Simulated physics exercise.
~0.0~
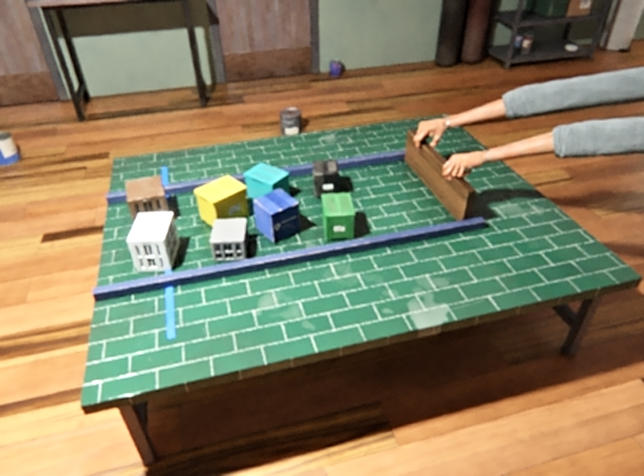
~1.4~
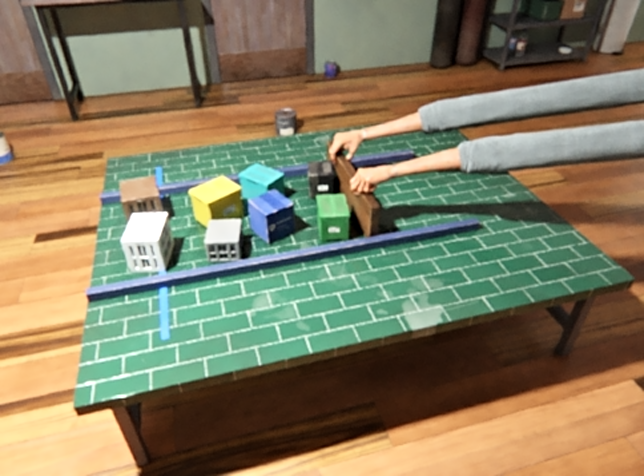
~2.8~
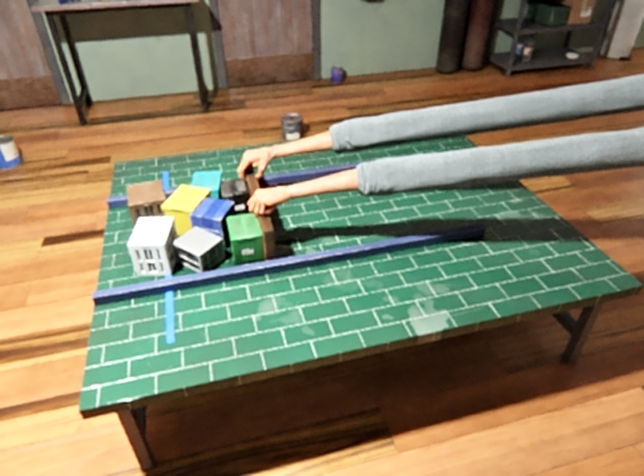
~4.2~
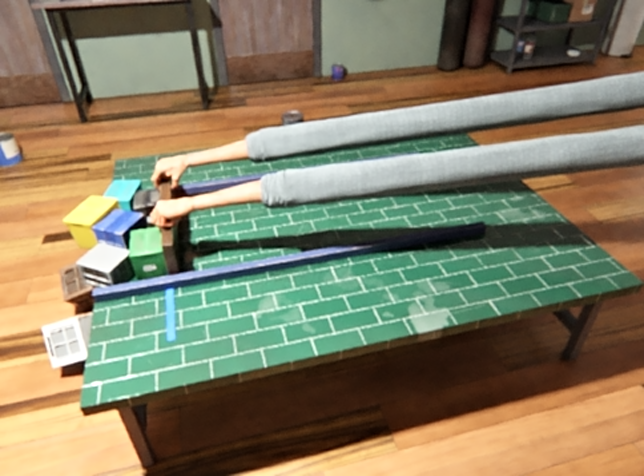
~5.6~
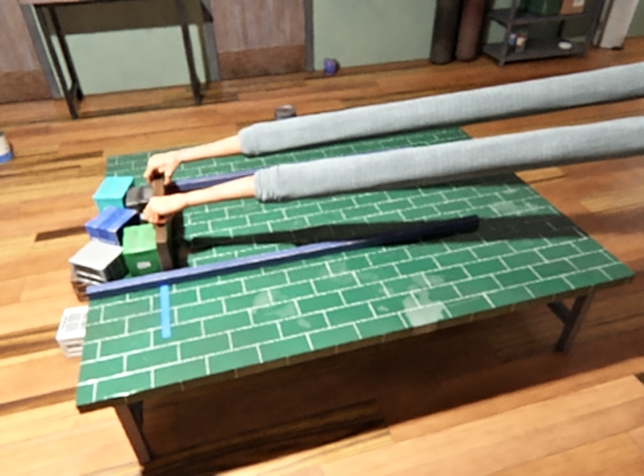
At first, eight blocks and little boxes stand between two blue battens on a low, green, brick-patterned platform, while two hands hold an upright wooden plank to their right. The hands push the plank left until it reaches the green and black pieces. It keeps going, bunching the whole group together near the left edge. The arms stretch further and the pieces spill over that edge, the white one dropping first as the brown and yellow ones tip out. The plank halts near the blue tape strip, with the white and yellow ones gone from the platform and the turquoise, blue, black and green ones still crowded against it.
